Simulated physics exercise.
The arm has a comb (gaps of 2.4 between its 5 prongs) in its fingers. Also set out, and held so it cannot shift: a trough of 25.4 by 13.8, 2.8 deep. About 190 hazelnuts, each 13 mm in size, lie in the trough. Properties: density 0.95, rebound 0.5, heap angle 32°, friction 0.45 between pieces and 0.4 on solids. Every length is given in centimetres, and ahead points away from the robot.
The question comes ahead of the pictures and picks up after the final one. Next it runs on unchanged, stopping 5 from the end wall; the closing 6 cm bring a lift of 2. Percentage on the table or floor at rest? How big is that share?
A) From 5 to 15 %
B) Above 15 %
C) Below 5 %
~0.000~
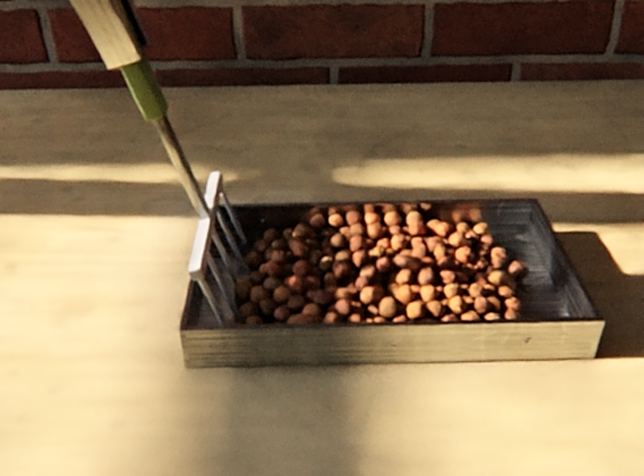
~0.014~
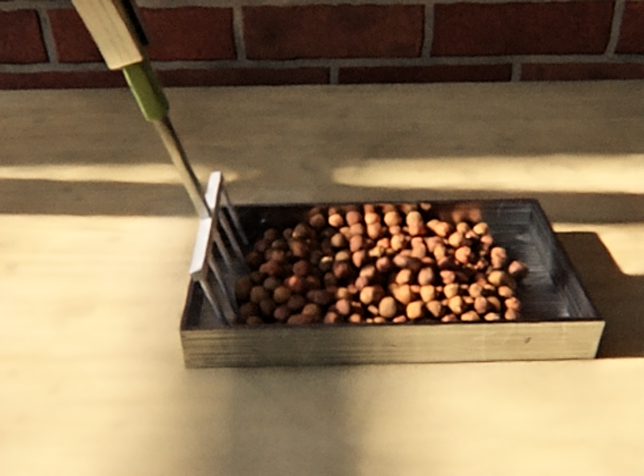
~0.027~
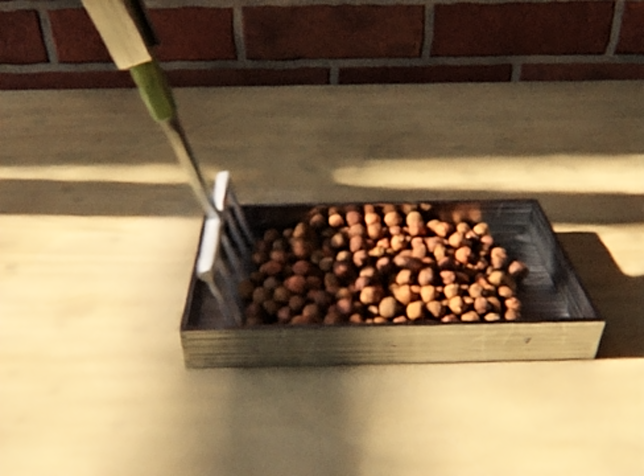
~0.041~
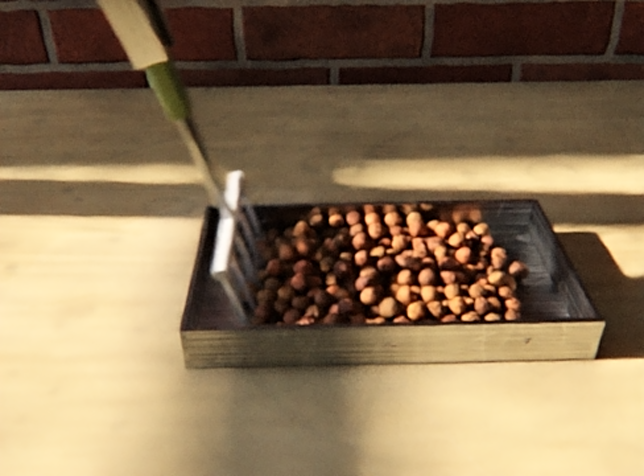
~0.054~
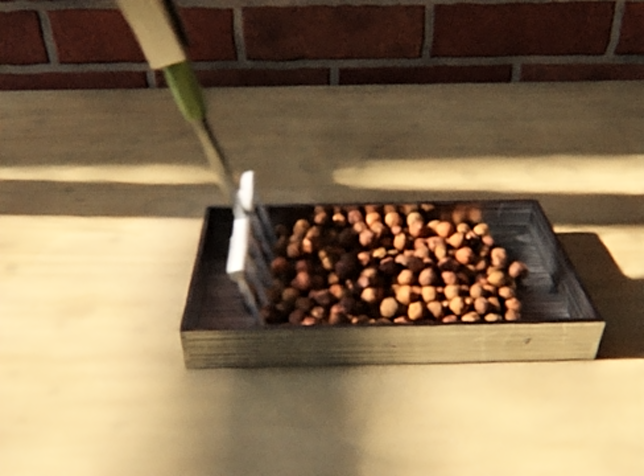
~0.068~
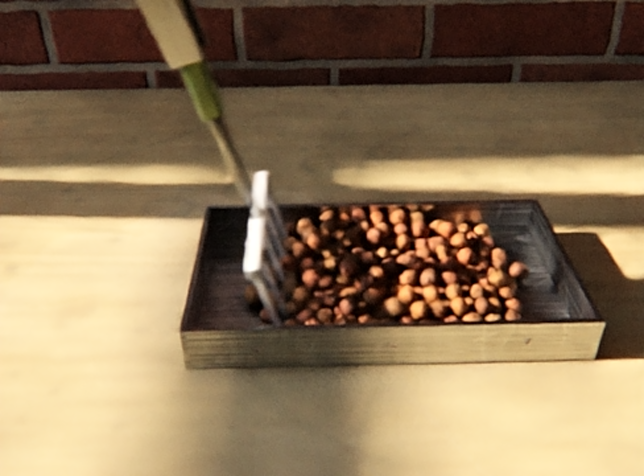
A, from 5 to 15 %.
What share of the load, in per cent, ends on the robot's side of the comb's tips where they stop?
Roughly 45 %.
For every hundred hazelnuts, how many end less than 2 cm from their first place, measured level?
Around 5 per cent.
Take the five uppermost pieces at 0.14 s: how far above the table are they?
They are around 4 cm above the table.
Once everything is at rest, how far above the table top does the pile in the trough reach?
4.0 cm, roughly.
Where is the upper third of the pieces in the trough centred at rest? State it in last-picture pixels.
Near (524, 267).
After 0.14 s, sloping 74°, highest piece 4 above the table; 187 in the trough.
After 0.21 s, sloping 74°, highest piece 6 above the table; 187 in the trough.
After 0.45 s, sloping 74°, highest piece 6 above the table; 172 in the trough, 14 on the table or floor, 1 in flight or on the tool.
After 1.15 s, sloping 74°, highest piece 4 above the table; 172 in the trough, 15 on the table or floor.
In the end, 172 in the trough, 15 on the table or floor. That is 8 % on the table or floor.
